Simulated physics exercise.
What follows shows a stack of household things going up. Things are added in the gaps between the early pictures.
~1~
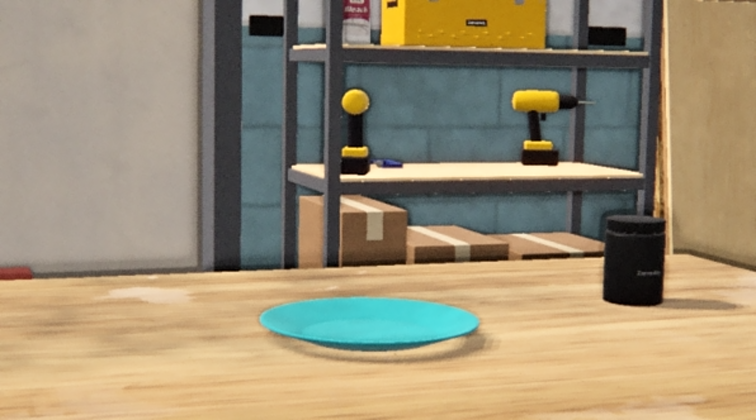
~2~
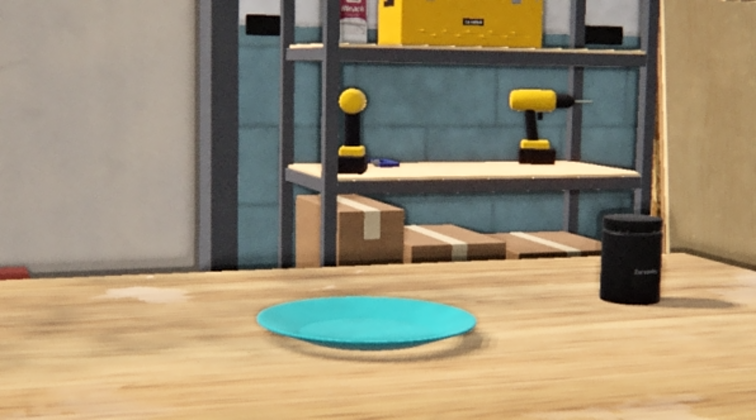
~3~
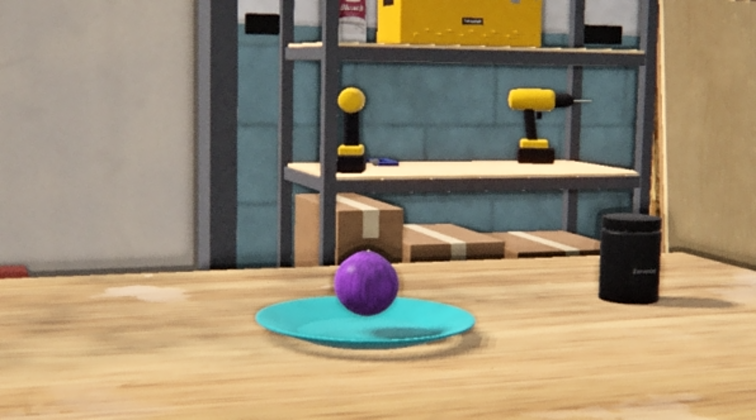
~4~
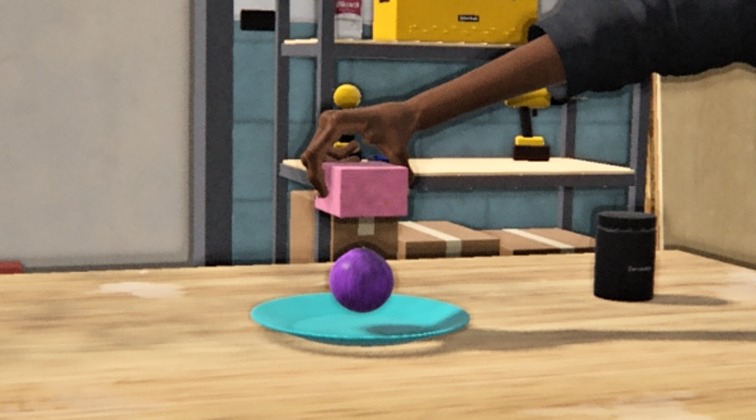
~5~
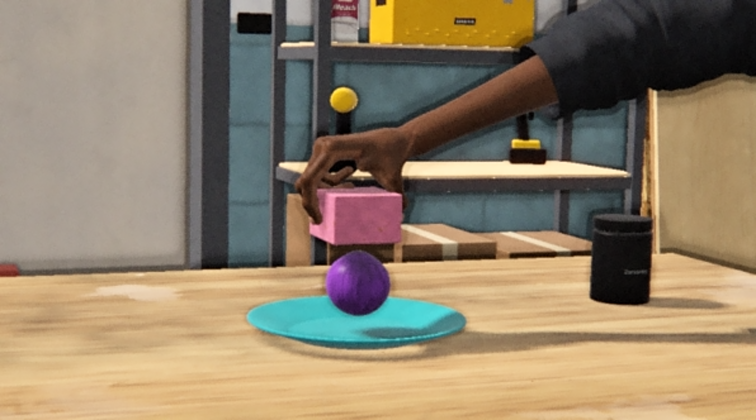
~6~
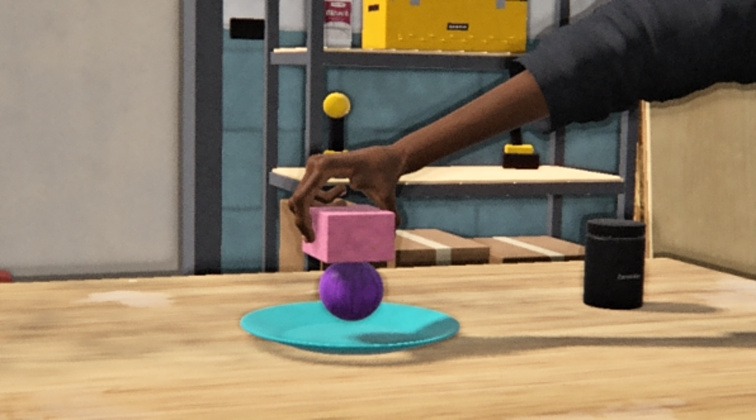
Purple onion appearing on a turquoise plate, then a hand from the right lowering a pink block onto it, still gripping.
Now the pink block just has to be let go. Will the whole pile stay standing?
Not firm.
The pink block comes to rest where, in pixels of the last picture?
End position: Approximately (209, 315).
Then, 0.50 s past the last view, pink block now fallen.
Then, 0.60 s past the last view, things are still on the move.
Then, 1.10 s past the last view, nothing new.
Finally, fallen, pink block; the other 3 still in place. Final places as the last picture's camera would see them, pink block near (209, 315). The pile loses its balance.
